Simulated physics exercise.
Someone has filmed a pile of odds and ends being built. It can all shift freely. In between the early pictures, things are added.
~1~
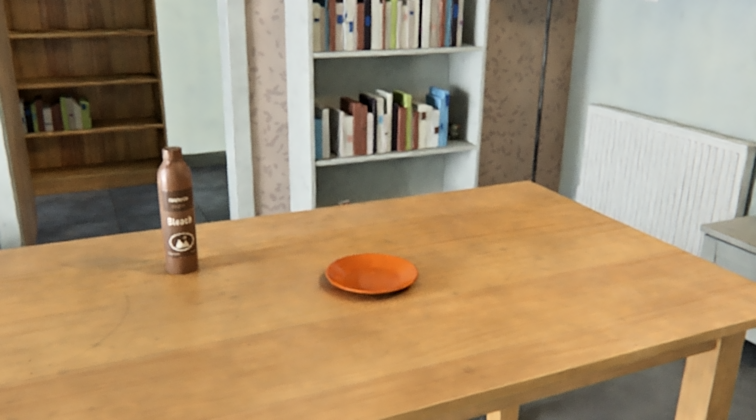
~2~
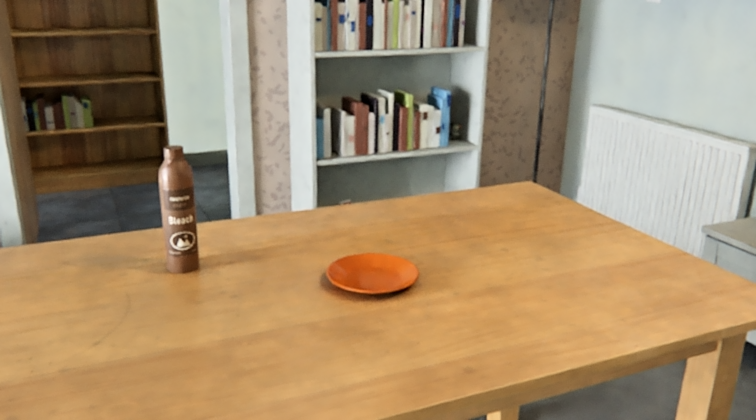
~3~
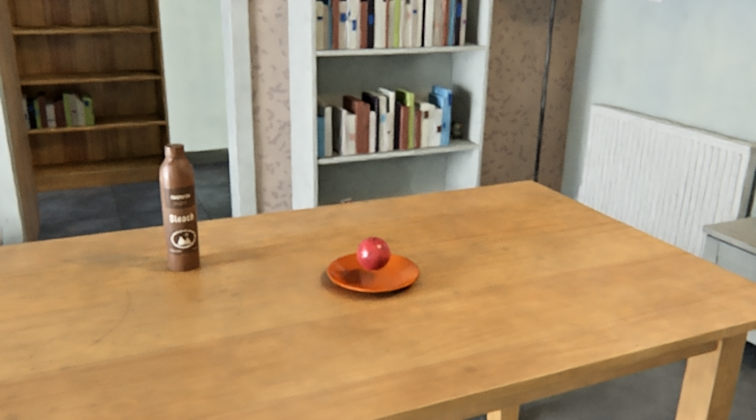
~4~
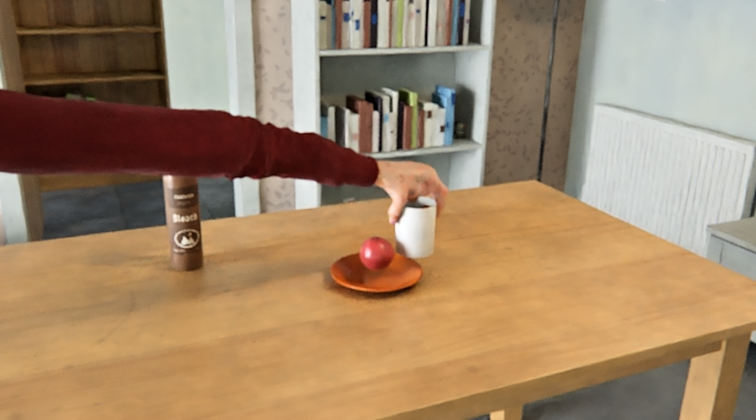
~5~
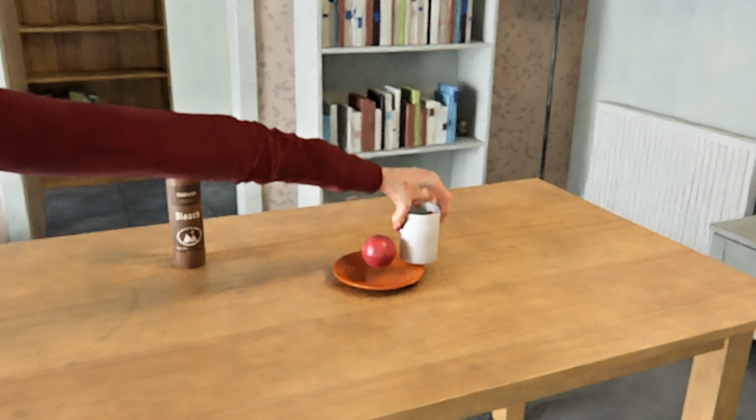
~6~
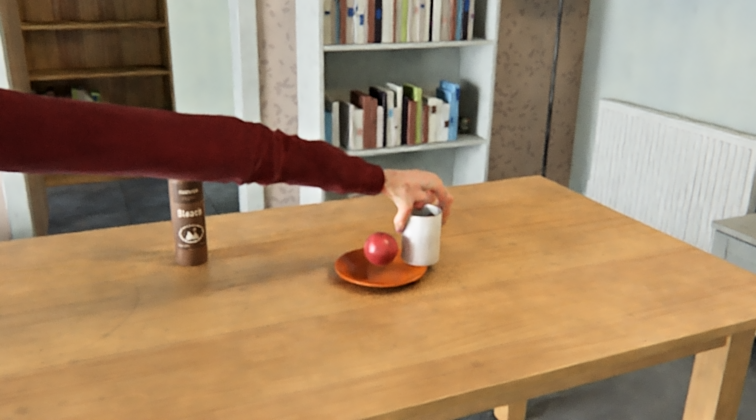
The clip opens on a wooden table with a brown bottle at left and an orange plate near the middle, and then a red apple appears on the plate. A hand in a dark red sleeve reaches in from the left, lowers a white cup just behind the plate and keeps hold of it.
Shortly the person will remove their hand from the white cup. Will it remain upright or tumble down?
Short answer: It's safe.
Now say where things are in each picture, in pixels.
In the first picture, the last thing is not in view yet; brown bottle (177, 210).
In the second picture, the last thing is not in view yet; orange plate (373, 276).
In the third picture, the last thing is not in view yet; red apple (374, 254).
In the fourth picture, on its way; white cup (415, 227); brown bottle (183, 207).
In the fifth picture, on its way; white cup (419, 233); orange plate (379, 273).
In the sixth picture, set down, still held; white cup (421, 234); red apple (381, 249).
Then, 0.30 s after the last picture, nothing has stirred.
Then, 0.70 s after the last picture, white cup resting near (421, 235).
At rest, all 4 in place. Seen from the same camera at the end, white cup near (421, 235). The pile holds.
